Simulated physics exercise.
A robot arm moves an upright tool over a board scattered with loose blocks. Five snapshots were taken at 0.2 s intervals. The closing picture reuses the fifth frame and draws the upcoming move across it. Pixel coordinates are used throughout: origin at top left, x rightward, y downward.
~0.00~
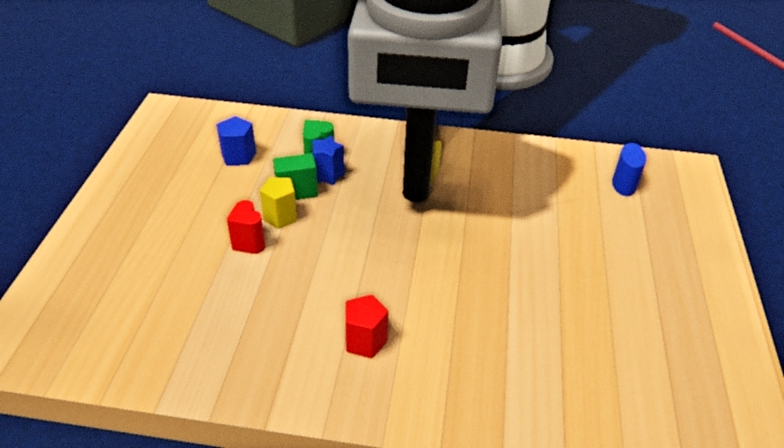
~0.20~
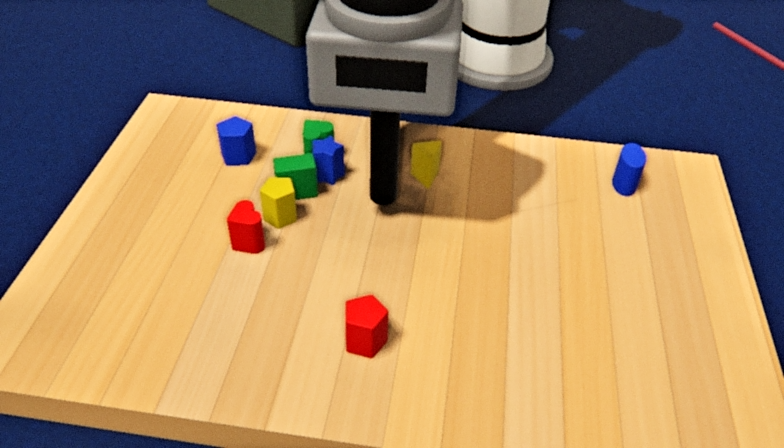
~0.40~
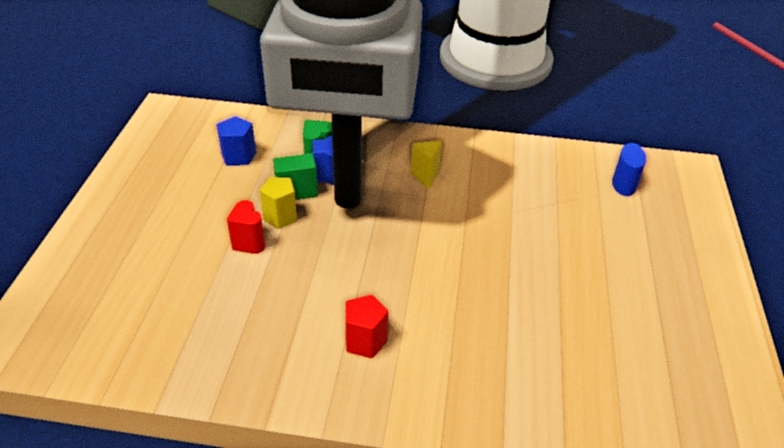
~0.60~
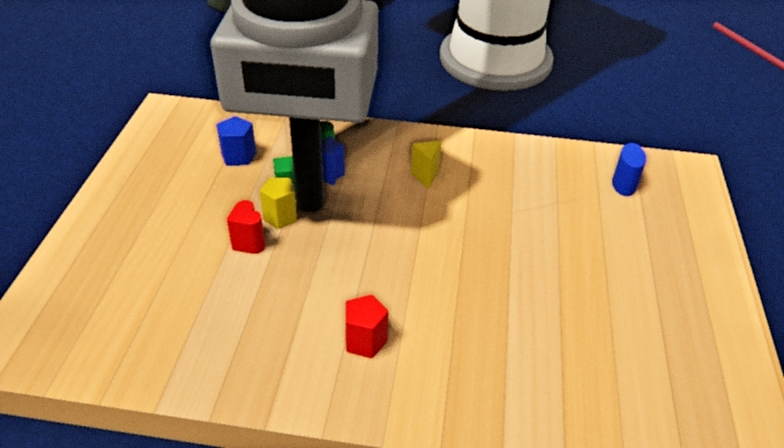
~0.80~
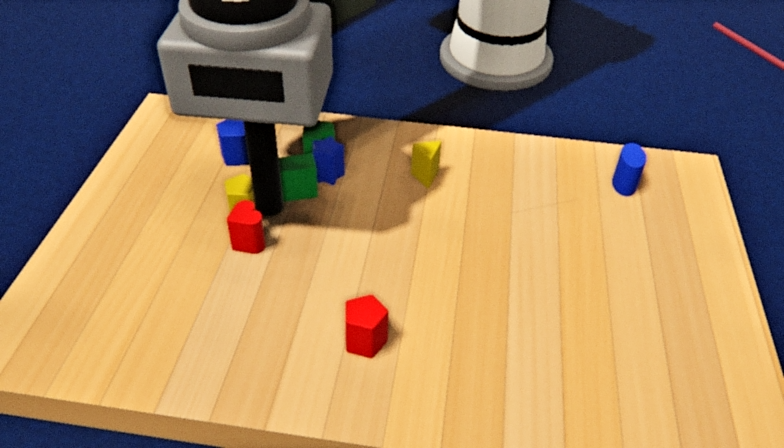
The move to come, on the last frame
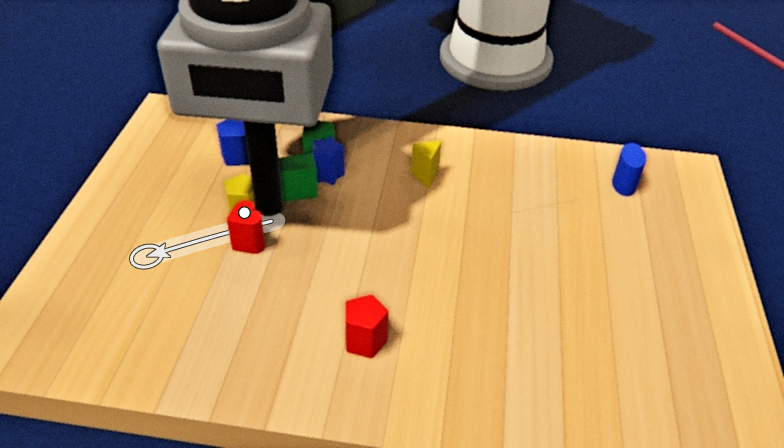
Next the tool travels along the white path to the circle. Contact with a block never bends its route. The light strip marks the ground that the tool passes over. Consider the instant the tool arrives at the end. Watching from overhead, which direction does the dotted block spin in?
It twists against the clock when seen from above.
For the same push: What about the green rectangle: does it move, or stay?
It is untouched.
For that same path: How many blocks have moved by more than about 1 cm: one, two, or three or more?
Blocks displaced: 2.
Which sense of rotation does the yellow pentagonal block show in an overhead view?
Verdict: Clockwise.
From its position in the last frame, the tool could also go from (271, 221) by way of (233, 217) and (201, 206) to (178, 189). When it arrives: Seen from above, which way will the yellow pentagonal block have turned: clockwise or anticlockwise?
Looking from above, the answer is counterclockwise.
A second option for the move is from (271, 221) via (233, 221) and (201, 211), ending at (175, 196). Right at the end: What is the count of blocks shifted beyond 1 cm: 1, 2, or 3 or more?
I think only one will be displaced.
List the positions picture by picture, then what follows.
The first picture shows lower end of the tool (416, 194), tops of blocks, yellow pentagonal block (278, 186), red heart block (244, 213), green rectangle (294, 162).
The second picture shows tool (383, 197), blocks as before.
The third picture shows tool (348, 200), blocks as before.
The fourth picture shows tool (310, 204), blocks as before.
The fifth picture shows tool (270, 207), yellow pentagonal block (241, 184), red heart block (244, 213), green rectangle (294, 162).
The drawn path runs in a line from (271, 221) to (147, 256); the dot is on the red heart block.
On the path given first. One third of the way, tool (228, 218); yellow pentagonal block (209, 184), turned 60° clockwise; red heart block (230, 219), turned 70° anticlockwise.
Two thirds of the way, tool (185, 230); yellow pentagonal block (204, 185), turned 85° clockwise; red heart block (226, 219), turned 90° anticlockwise.
At the end, tool (142, 242); yellow pentagonal block (204, 185), turned 85° clockwise; red heart block (226, 219), turned 90° anticlockwise; green rectangle not moved.
